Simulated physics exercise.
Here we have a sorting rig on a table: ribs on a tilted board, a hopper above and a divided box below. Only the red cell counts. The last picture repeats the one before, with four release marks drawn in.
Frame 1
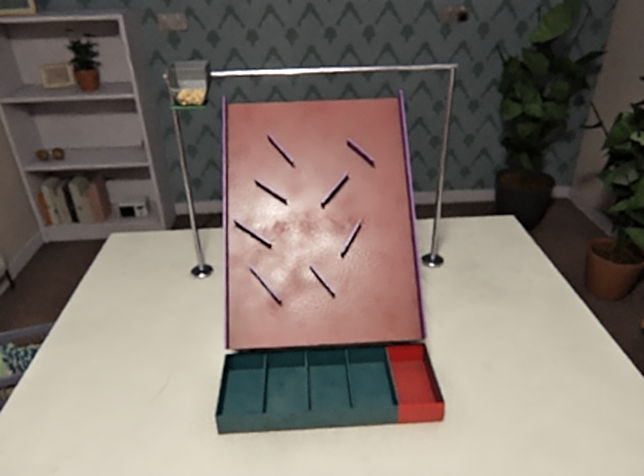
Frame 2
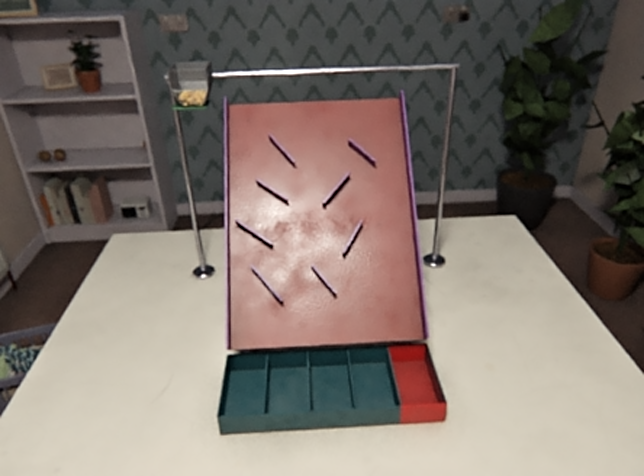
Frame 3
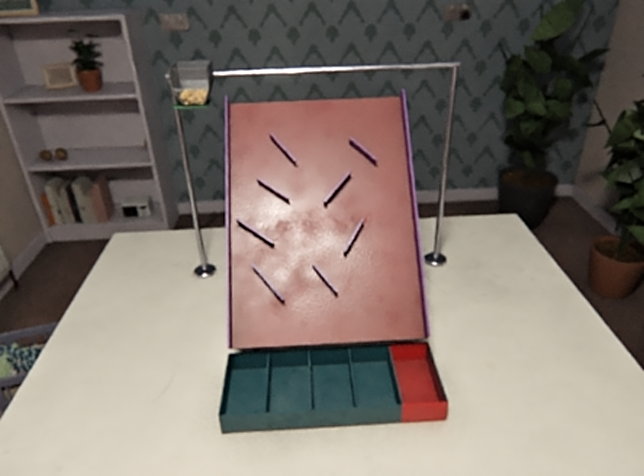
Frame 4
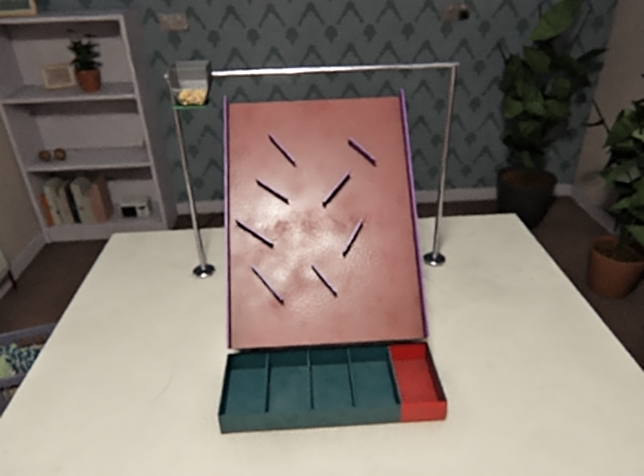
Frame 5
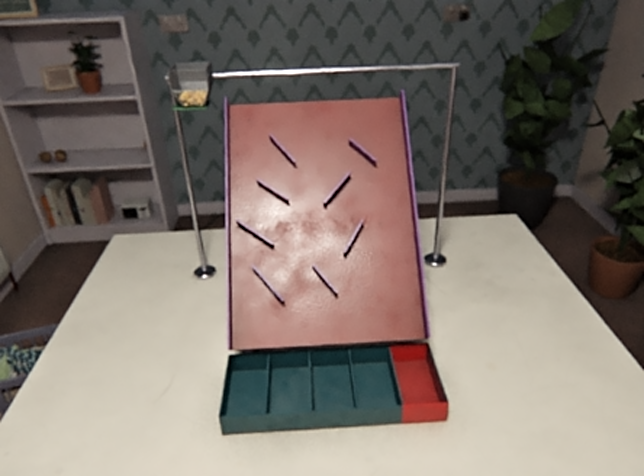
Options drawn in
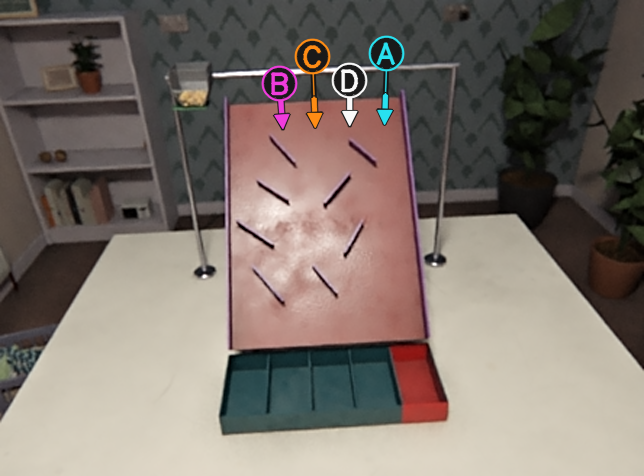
A tilted reddish board with slanted ribs stood on a white table, above a green divided box with one red cell, while a small hopper of chickpeas sat upper left; nothing noticeably moved.
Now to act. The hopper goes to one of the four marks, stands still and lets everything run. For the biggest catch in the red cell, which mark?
A.
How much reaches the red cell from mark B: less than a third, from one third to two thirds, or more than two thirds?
It is less than a third.
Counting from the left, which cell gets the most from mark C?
The second from the left.
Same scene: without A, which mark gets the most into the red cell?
D it is.
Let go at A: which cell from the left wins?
The fifth.
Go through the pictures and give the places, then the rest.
The first picture shows hopper near (193, 96), dried chickpeas, door shut.
The second picture shows ribs (269, 134) to (295, 162), (349, 139) to (376, 162), (256, 179) to (288, 199).
The third picture shows ribs (324, 202) to (351, 171), (236, 218) to (273, 242), (344, 252) to (363, 219).
The fourth picture shows ribs (251, 264) to (282, 300), (312, 264) to (336, 291).
The fifth picture shows red cell near (425, 412), number 5 of 5 from the left.
On the marked copy, mark A meets the board at (384, 119); mark B meets the board at (282, 123); mark C meets the board at (315, 122); mark D meets the board at (349, 120).
Choosing A, the bulk in the red cell, close to a quarter outside the box.
Choosing B, only a few in the red cell, all but a few in other cells, a small share outside the box.
Choosing C, only a few in the red cell, the bulk in other cells, close to a quarter outside the box.
Choosing D, close to half in the red cell, close to a third in other cells, close to a quarter outside the box.
